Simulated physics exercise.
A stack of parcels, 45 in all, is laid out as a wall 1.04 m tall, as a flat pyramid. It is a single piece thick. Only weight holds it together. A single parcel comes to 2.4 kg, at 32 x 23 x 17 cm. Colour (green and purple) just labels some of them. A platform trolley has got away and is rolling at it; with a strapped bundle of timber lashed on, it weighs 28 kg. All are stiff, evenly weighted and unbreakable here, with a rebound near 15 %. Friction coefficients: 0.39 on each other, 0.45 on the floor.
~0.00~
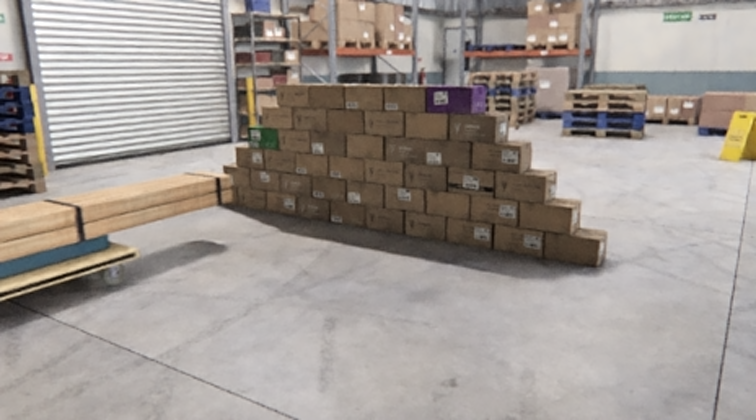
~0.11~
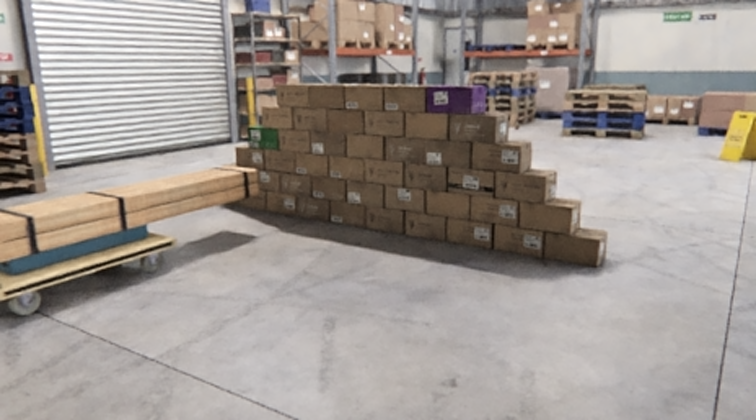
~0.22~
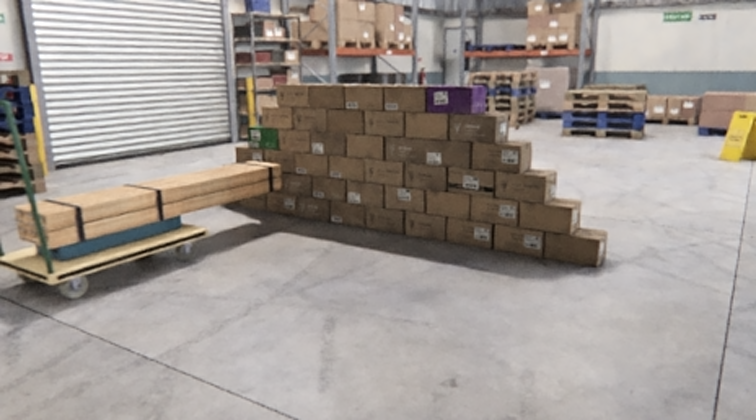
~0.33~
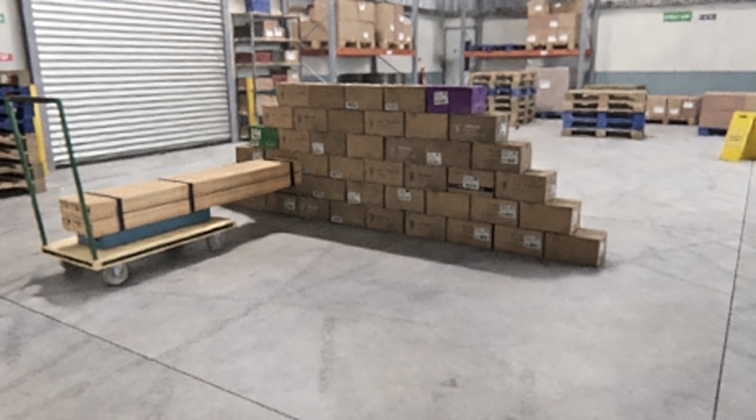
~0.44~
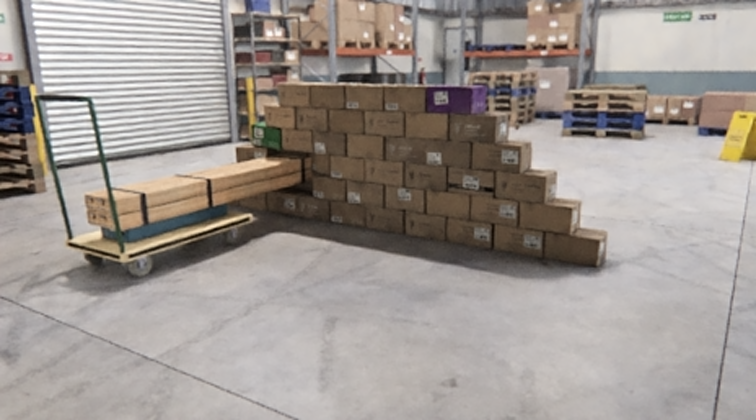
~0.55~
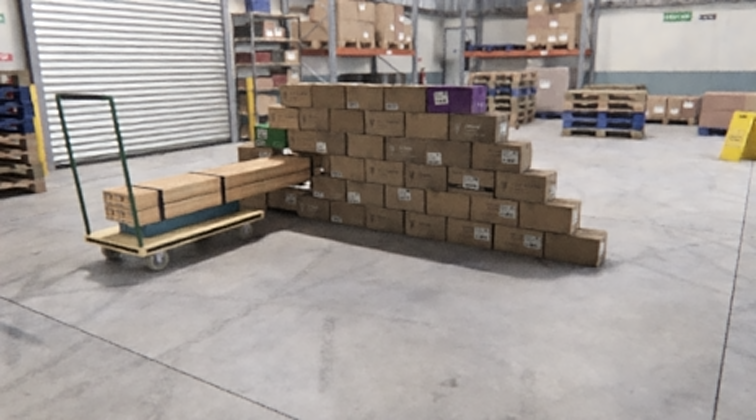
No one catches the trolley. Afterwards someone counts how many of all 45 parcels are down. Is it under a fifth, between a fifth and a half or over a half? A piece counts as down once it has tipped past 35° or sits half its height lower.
Ending down: From a fifth to a half.
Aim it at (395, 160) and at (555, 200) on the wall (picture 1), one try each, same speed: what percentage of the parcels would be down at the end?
About 20 then 0 per cent.
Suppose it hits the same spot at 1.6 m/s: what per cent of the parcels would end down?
Then about 30 per cent.
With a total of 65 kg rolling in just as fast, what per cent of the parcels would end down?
In that case about 20 per cent.
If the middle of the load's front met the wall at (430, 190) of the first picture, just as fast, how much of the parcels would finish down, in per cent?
Then about 40 per cent.
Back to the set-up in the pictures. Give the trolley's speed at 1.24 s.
Near 0.5 m/s.
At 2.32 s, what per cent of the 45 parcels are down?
At that moment 30 per cent.
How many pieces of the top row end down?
3 from that row.
After 1.24 s, load 81 cm past the wall's line, still rolling; 4 of the 45 parcels down; green parcel 7° from how it stood.
After 2.32 s, load 85 cm past the wall's line, still rolling; 13 of the 45 parcels down; green parcel upside down.
In the end (3.3 s), load 85 cm past the wall's line, stopped; 13 of the 45 parcels down; green parcel upside down; purple parcel unmoved. That is 29 per cent. From the last view, middles, green parcel near (318, 181), purple parcel near (457, 99).
